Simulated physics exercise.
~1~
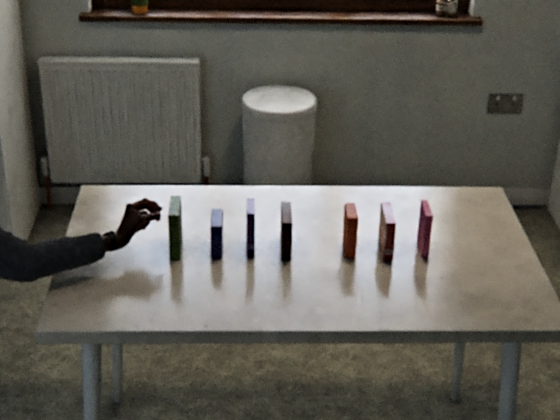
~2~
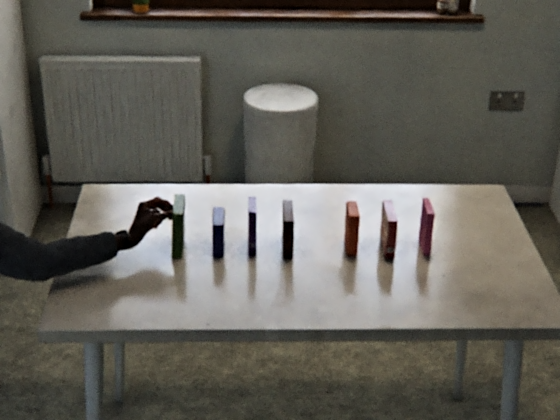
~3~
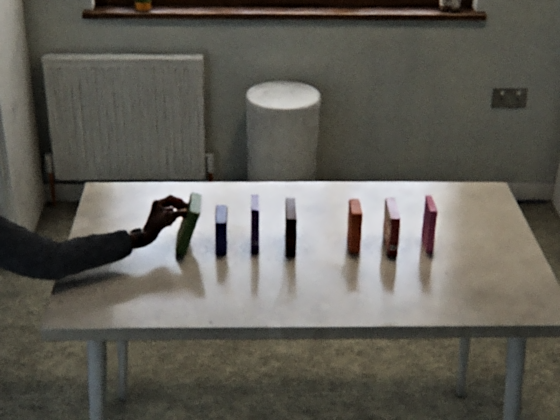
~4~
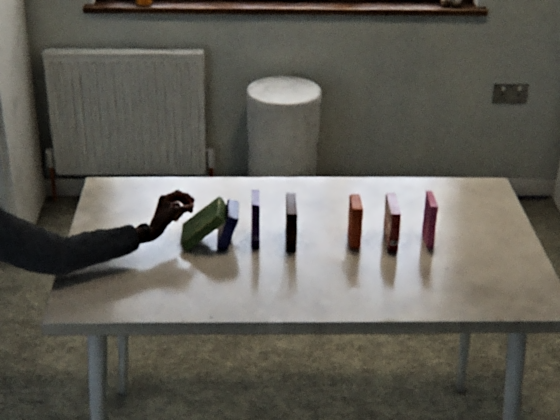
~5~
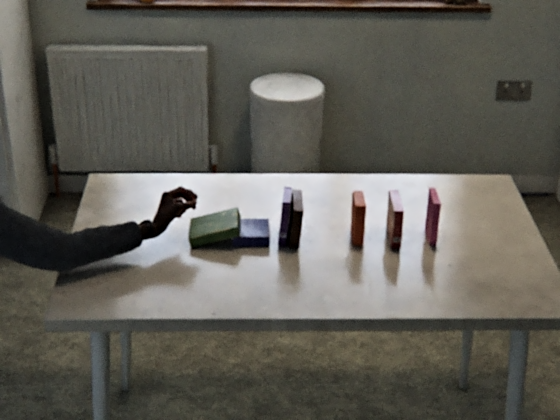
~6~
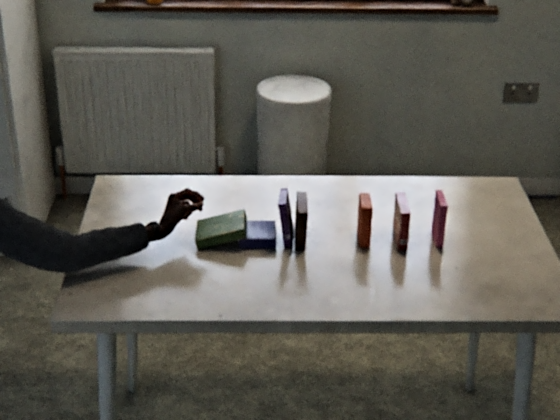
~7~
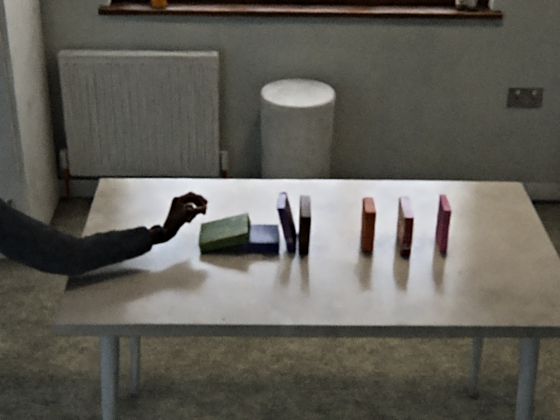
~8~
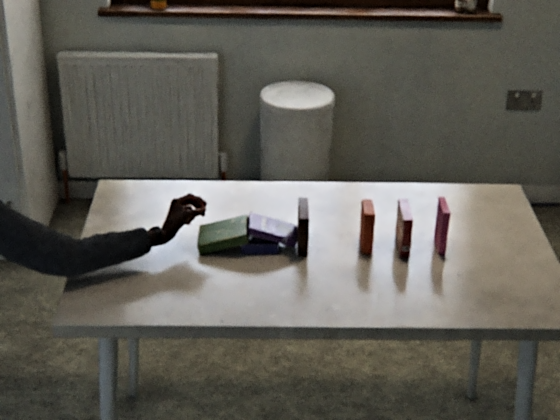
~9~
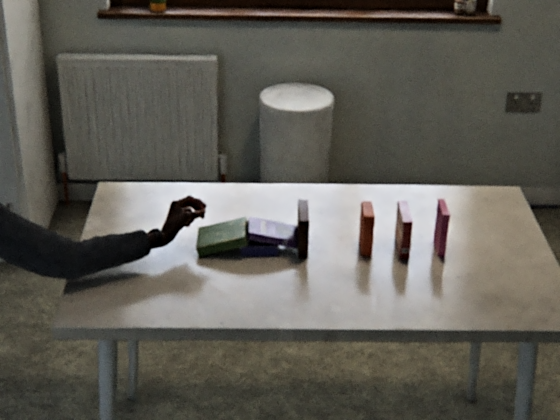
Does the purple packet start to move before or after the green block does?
It starts after. The green block is already tipping under the hand while the purple packet still stands in place, and the packet shifts only once the green and blue pieces have gone down.
